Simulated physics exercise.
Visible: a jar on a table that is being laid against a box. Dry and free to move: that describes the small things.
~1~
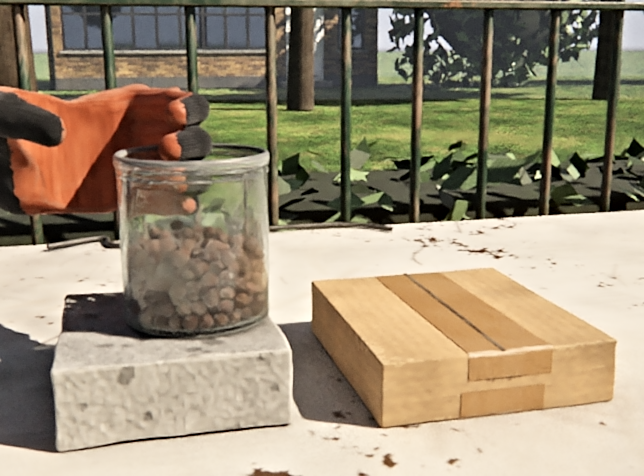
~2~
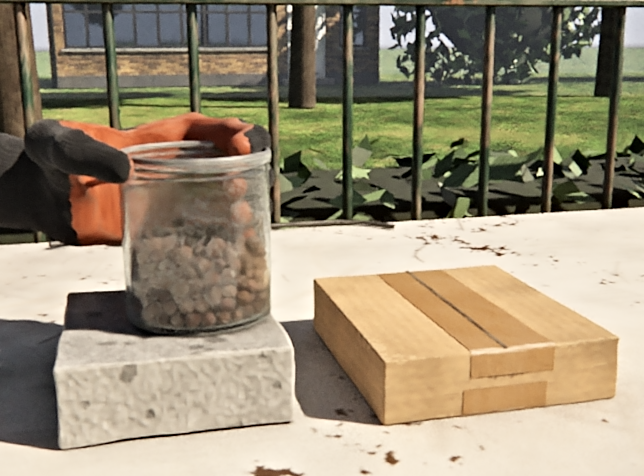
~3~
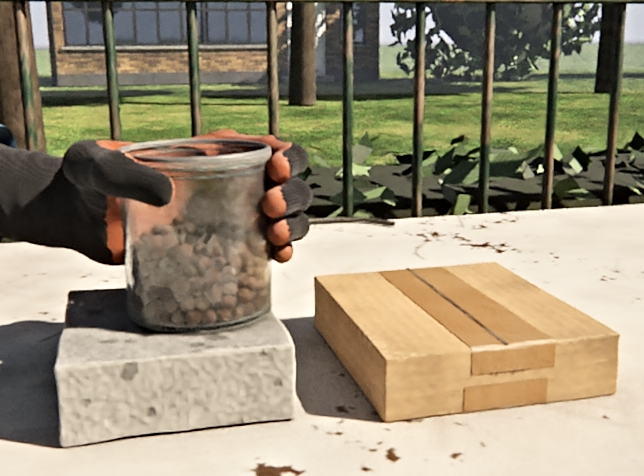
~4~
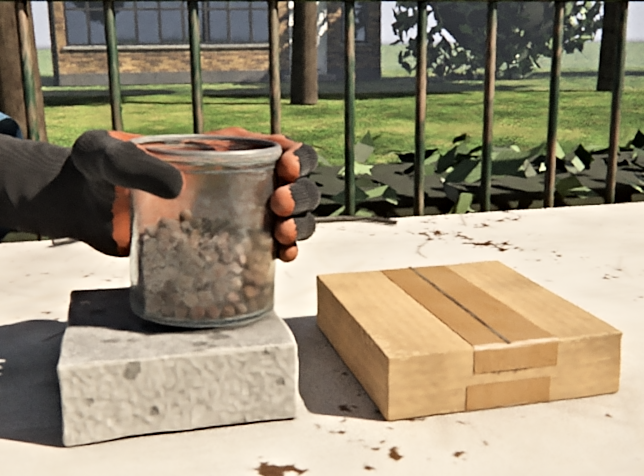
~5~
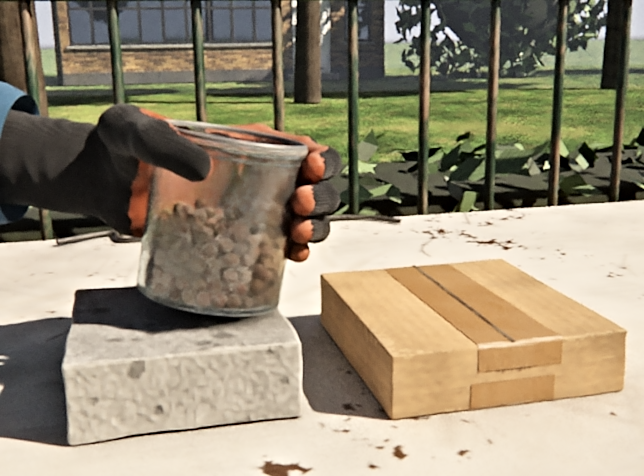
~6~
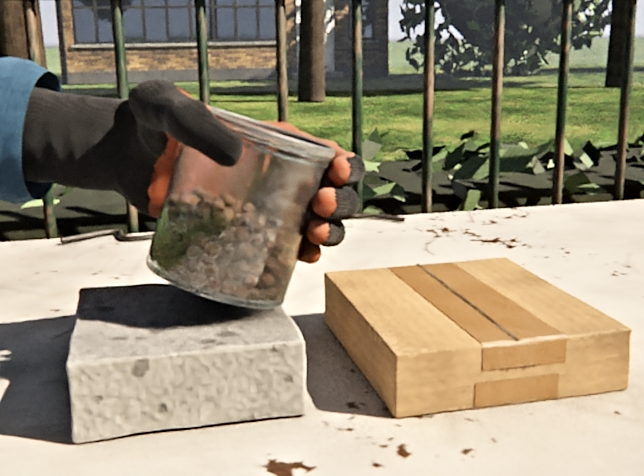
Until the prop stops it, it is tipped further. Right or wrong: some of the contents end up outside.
Right.
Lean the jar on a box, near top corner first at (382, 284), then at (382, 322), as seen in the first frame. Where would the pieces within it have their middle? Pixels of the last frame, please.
Centre at rest, last picture: Try 1 about (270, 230); try 2 about (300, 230).
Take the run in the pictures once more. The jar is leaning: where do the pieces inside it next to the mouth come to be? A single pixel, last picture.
Roughly at (431, 285) in the last view, I'd say.
Then, 0.54 s on from there, the jar leans 49°; everything is still inside.
Then, 1.11 s on from there, the jar leans 80°; everything is still inside.
Then, 1.79 s on from there, the jar rests on the box at 99°; near a quarter of the allspice berries out of it.
In the end, the jar rests on the box at 99°; near a quarter of the allspice berries out of it.
